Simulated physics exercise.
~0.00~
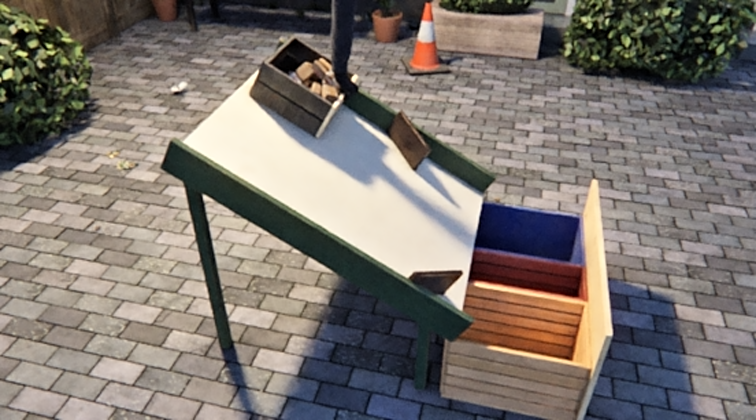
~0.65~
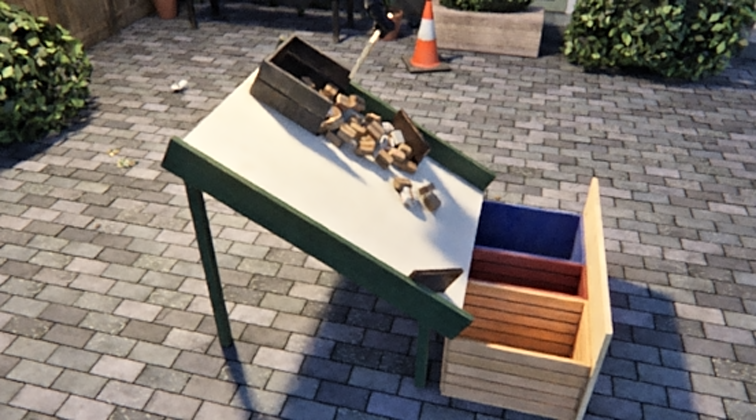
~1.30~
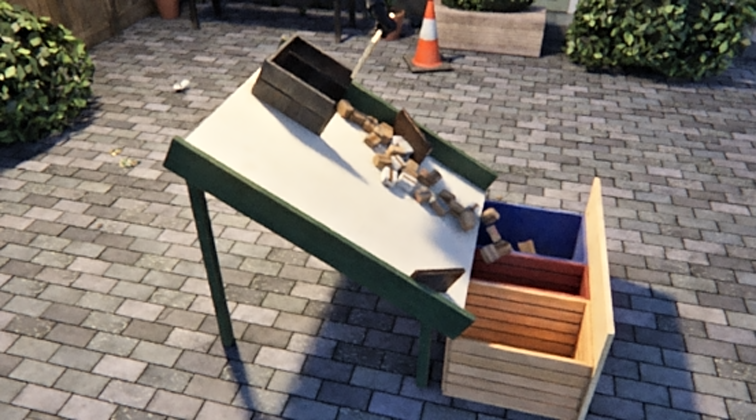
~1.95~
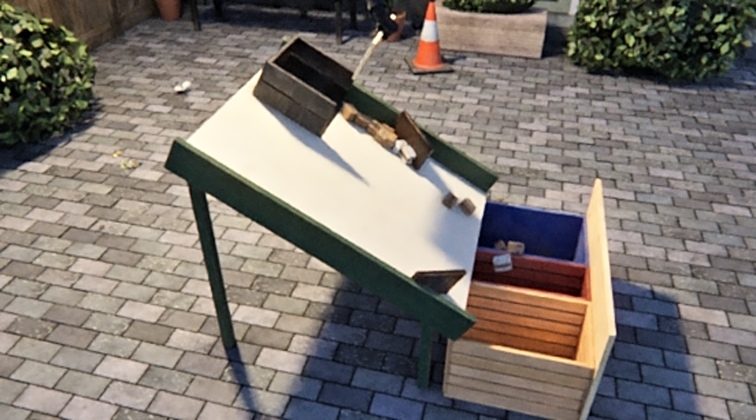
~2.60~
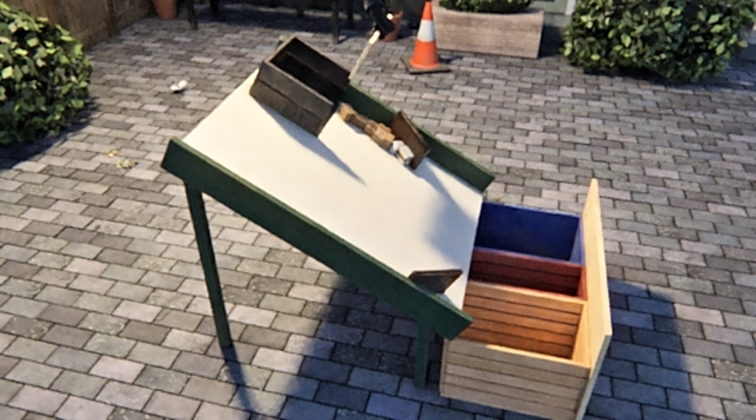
Sloping table with small blocks spilling from a dark crate, sliding past angled boards into bins, some staying lodged by the upper board.
